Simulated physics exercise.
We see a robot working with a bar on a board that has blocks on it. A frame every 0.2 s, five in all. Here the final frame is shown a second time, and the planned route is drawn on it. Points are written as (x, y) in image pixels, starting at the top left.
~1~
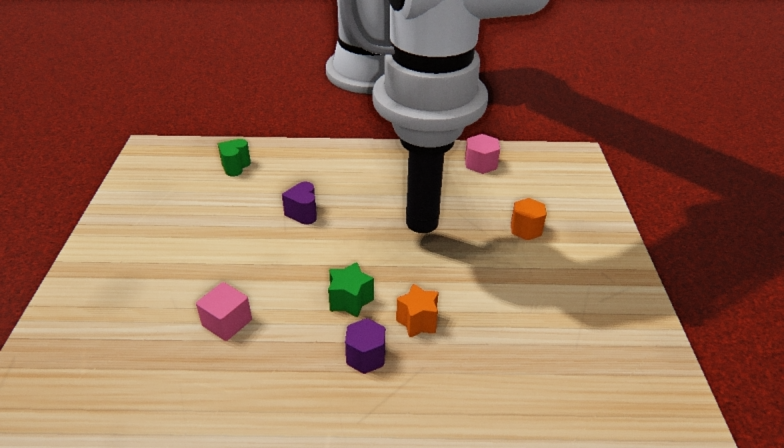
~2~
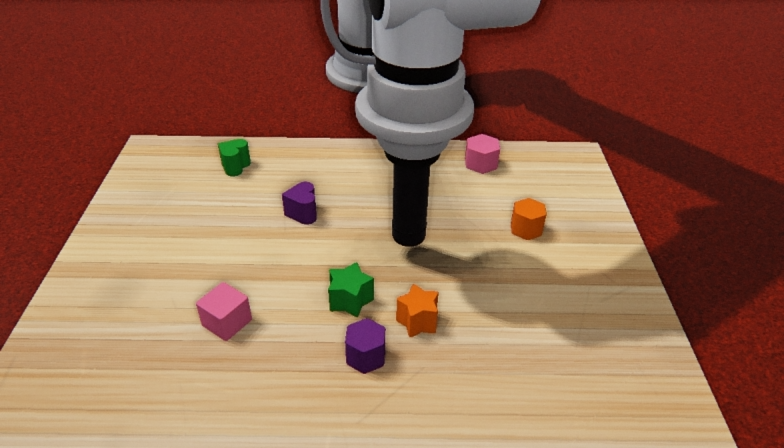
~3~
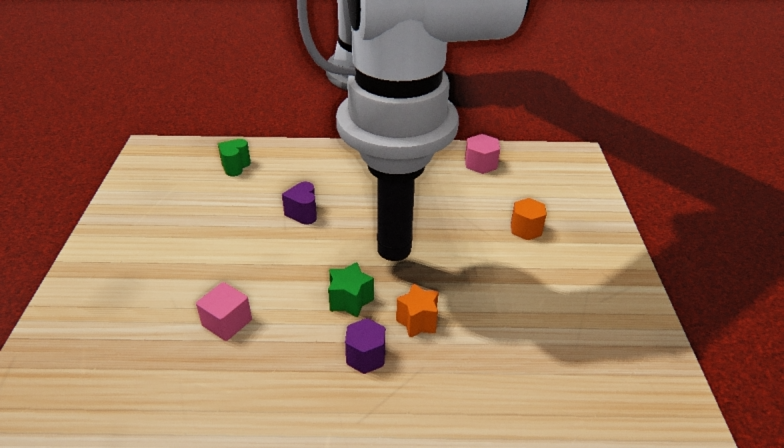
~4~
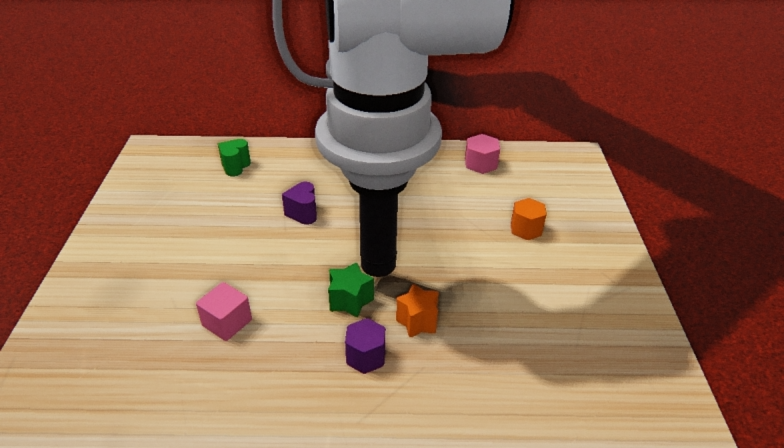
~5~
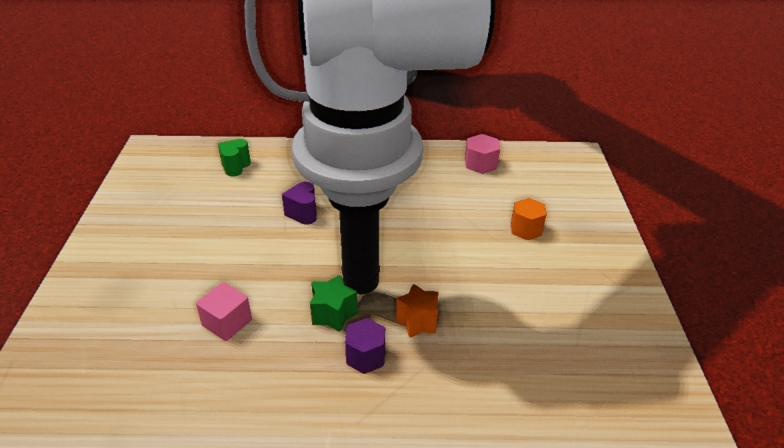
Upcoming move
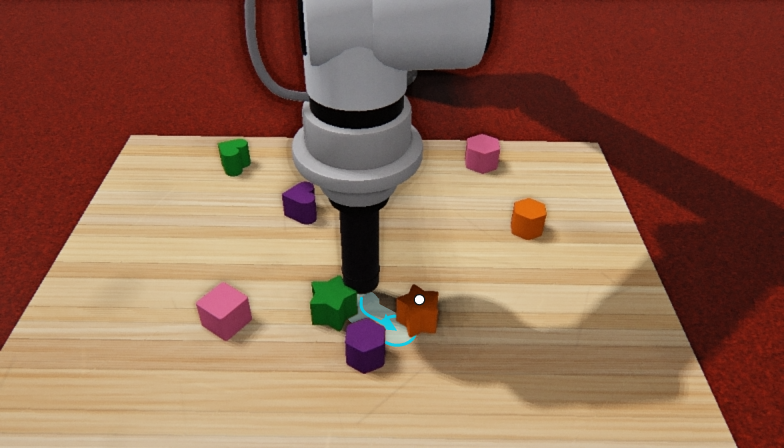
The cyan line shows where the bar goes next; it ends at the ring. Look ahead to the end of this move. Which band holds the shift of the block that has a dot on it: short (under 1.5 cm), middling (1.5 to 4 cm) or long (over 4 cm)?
Middling, 1.5 to 4 cm.
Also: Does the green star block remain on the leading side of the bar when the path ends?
The answer is no.
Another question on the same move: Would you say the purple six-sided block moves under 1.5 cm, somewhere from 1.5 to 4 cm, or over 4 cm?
It ends under 1.5 cm away.
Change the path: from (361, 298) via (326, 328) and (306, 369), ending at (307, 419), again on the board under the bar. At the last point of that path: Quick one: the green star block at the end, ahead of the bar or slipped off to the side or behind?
It falls back or aside.
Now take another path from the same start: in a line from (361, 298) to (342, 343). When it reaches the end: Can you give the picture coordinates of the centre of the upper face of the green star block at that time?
Somewhere near (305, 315).
The drawn path runs from (361, 298) over (364, 312) and (380, 321) to (397, 330); the dot is on the orange star block.
What follows on the original path. Halfway along, bar (373, 302); green star block (328, 298), turned 20° clockwise.
At the end, bar (397, 315); green star block (328, 298), turned 20° clockwise; purple six-sided block not moved; orange star block (438, 302), turned 25° anticlockwise.
